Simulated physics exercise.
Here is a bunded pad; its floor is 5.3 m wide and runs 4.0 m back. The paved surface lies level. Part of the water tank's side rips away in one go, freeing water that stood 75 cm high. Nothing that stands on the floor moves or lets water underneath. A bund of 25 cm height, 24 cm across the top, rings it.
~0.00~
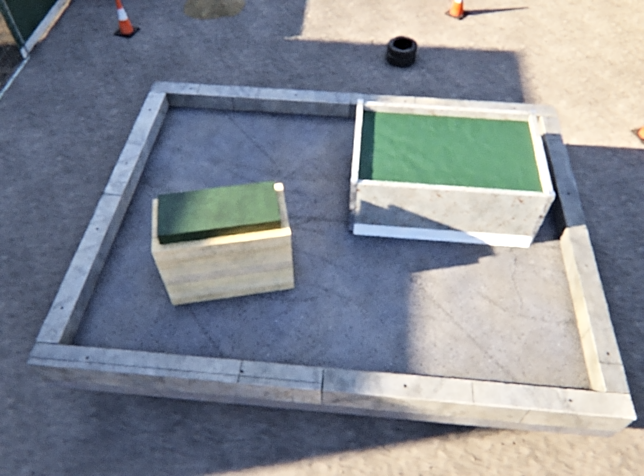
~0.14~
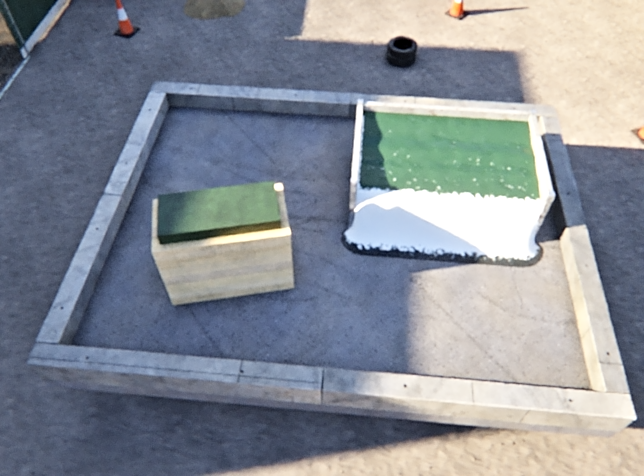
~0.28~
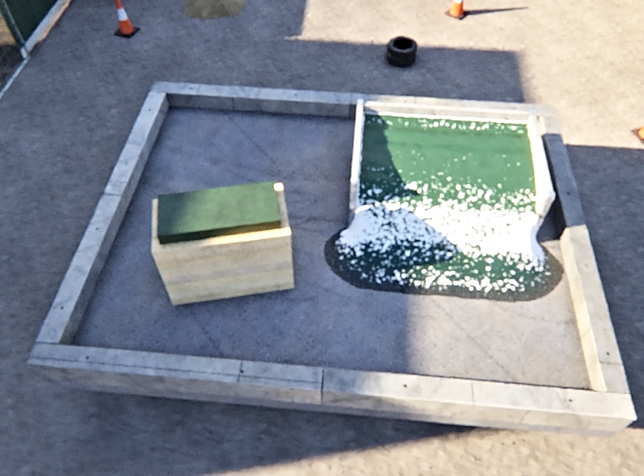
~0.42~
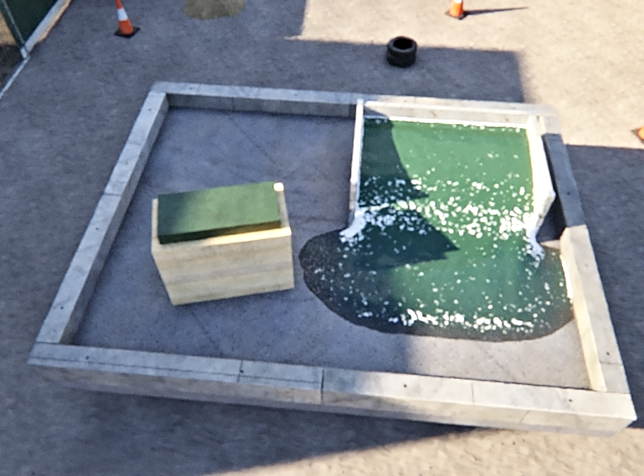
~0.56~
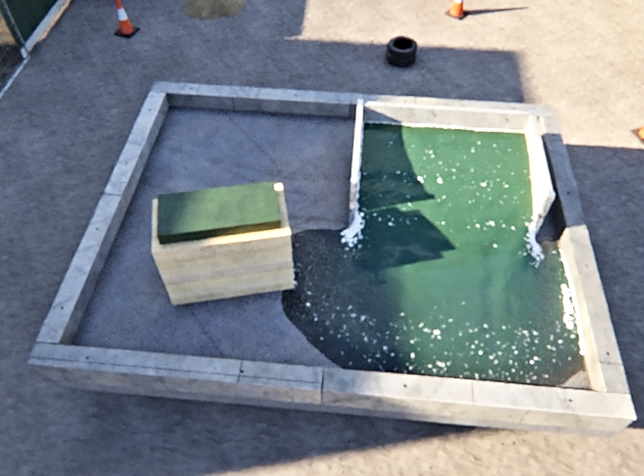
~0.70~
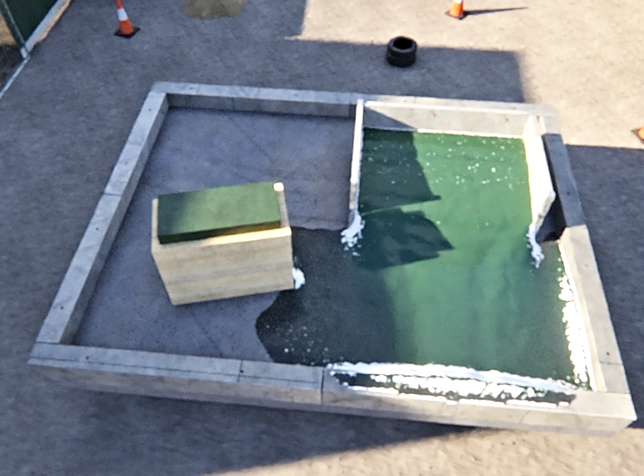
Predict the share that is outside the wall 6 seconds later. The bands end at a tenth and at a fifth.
It loses between a tenth and a fifth of the water.
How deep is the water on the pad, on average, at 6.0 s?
Roughly 8 cm.
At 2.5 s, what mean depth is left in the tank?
About 11 cm.
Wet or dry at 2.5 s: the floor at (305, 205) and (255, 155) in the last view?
In that order: Under water, dry.
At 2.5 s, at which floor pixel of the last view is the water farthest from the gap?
Around (69, 354).
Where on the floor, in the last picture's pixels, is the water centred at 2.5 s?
Around (399, 293).
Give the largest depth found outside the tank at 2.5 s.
Up to some 32 cm.
After 1.1 s water covers 35 % of the floor and is deepest (66 cm) near (564, 397); 1 % is over the wall.
After 1.4 s water covers 35 % of the floor and is deepest (62 cm) near (564, 397); 5 % is over the wall.
After 2.5 s water covers 45 % of the floor and is deepest (32 cm) near (76, 338); 15 % is over the wall.
After 4.0 s water covers 75 % of the floor and is deepest (26 cm) near (69, 354); 17 % is over the wall.
After 6.0 s water covers 85 % of the floor and is deepest (17 cm) near (163, 125); 17 % is over the wall.
